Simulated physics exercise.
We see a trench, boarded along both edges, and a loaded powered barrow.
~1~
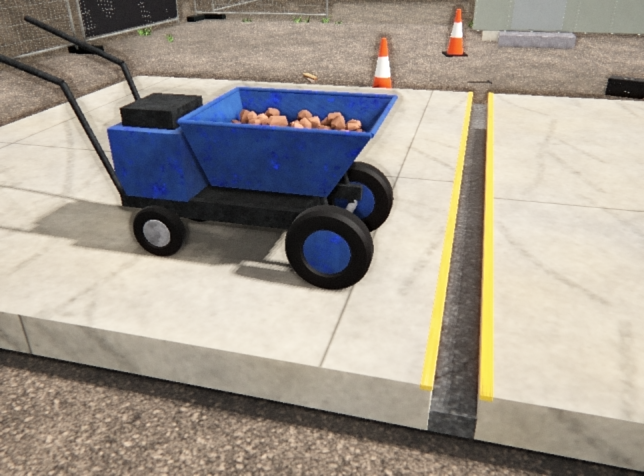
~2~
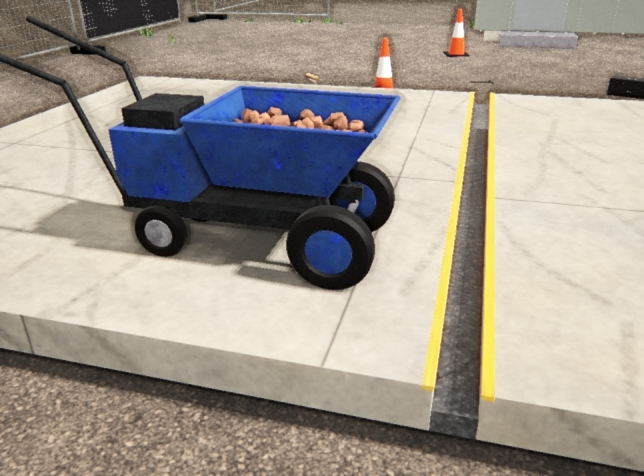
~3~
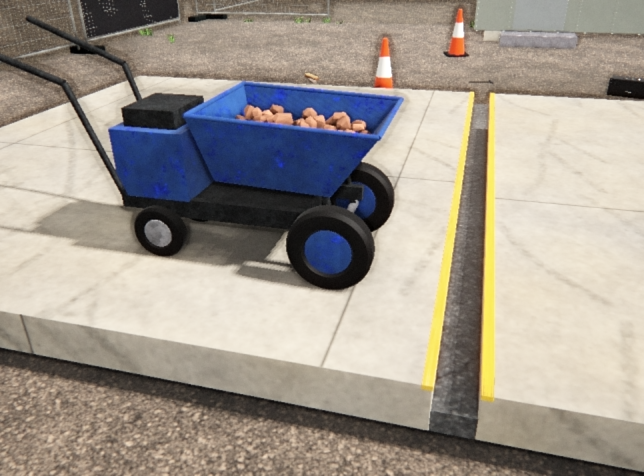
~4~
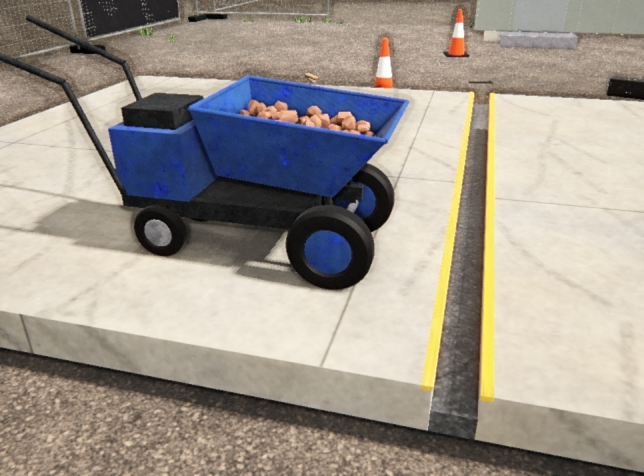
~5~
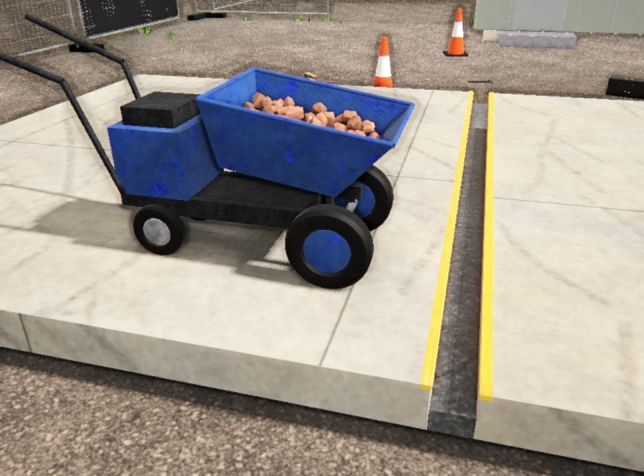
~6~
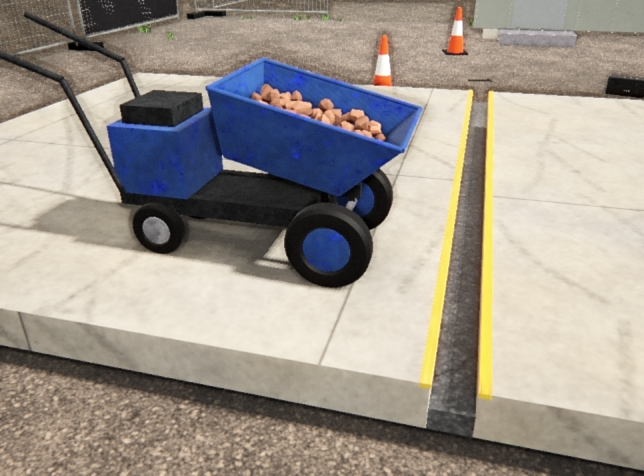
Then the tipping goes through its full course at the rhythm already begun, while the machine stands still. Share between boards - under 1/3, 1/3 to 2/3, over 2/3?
Looks to me like the trench gets one-third to two-thirds of the load.
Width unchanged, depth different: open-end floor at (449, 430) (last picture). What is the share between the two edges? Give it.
It works out to some 60 per cent.
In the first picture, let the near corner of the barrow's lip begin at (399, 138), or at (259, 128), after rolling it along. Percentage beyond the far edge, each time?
Try 1 about 70 %, try 2 about 0 %.
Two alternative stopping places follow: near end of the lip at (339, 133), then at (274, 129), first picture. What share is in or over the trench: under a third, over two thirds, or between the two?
First between a third and two thirds, then below one third.
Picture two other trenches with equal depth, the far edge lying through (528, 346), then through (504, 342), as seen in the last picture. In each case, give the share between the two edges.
First try: About 80 %; second try: About 70 %.
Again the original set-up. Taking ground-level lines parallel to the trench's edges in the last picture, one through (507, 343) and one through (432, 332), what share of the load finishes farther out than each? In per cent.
I reckon some 20 per cent and some 80 per cent.
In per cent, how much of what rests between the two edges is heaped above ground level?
I'd say around 40 percent.
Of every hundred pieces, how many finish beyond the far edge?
I'd put it at some 40 per cent of the load.
Just after the last frame, skip tipped well over; every one in the skip.
A moment on, skip tipped steeply; almost all in the skip; just a few in or heaped over the trench; just a few beyond it.
Further on, skip tipped right over; roughly a third in the skip; roughly a quarter in or heaped over the trench; roughly a third beyond it.
When it is over, skip tipped right over; roughly a quarter in the skip; roughly half in or heaped over the trench; roughly a third beyond it.
